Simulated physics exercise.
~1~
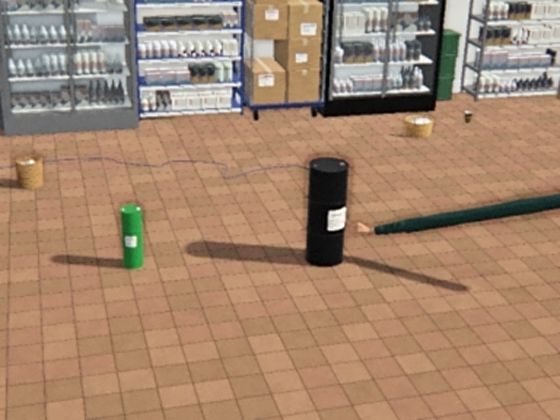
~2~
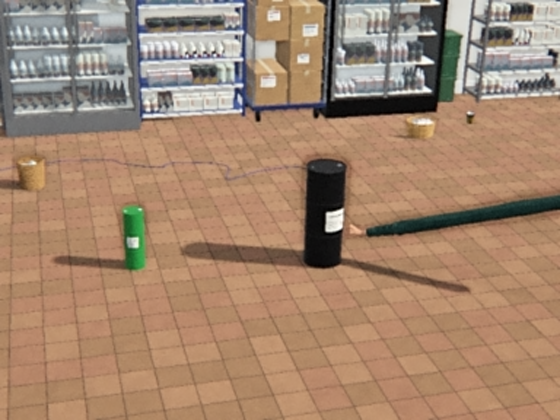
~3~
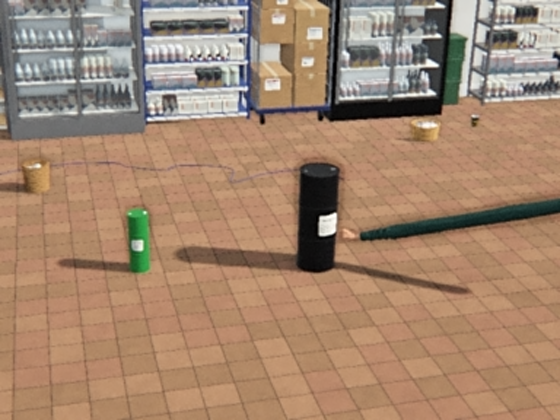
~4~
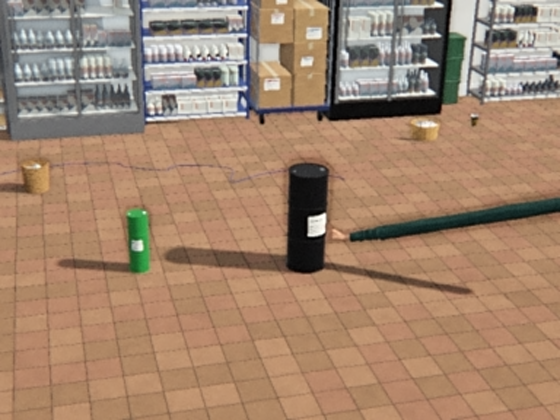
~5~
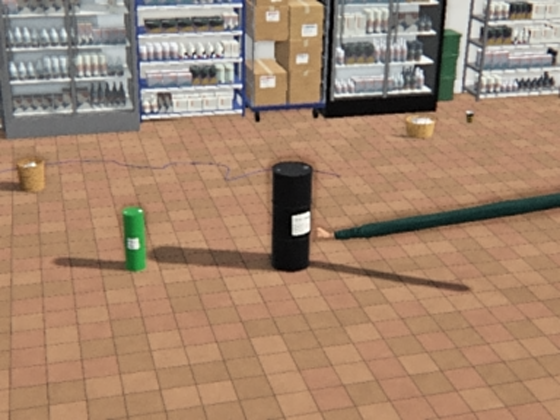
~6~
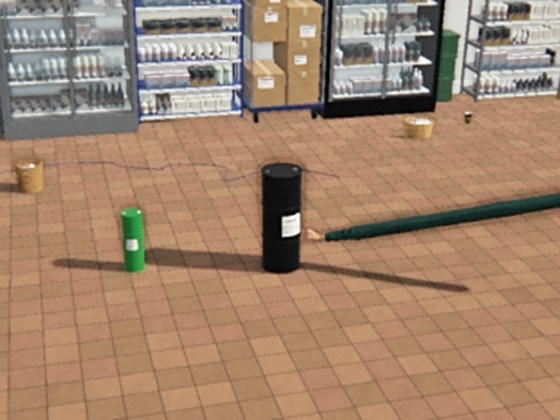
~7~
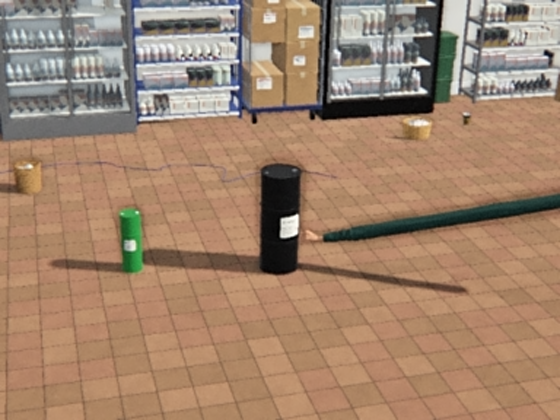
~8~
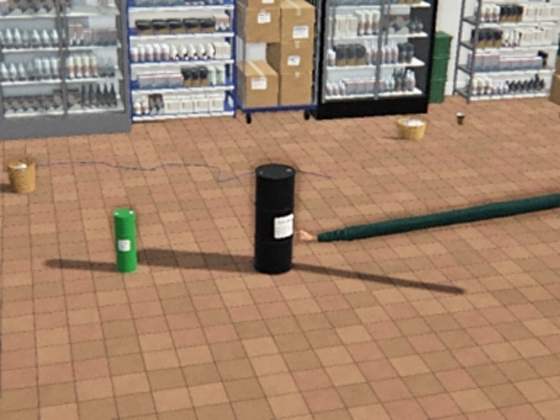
In the video, a dark green pole with a small hand-like tip extends from the right across a tiled shop floor and pushes a black drum slowly left toward a green canister, then stops, leaving the drum upright and the canister still standing in its place.
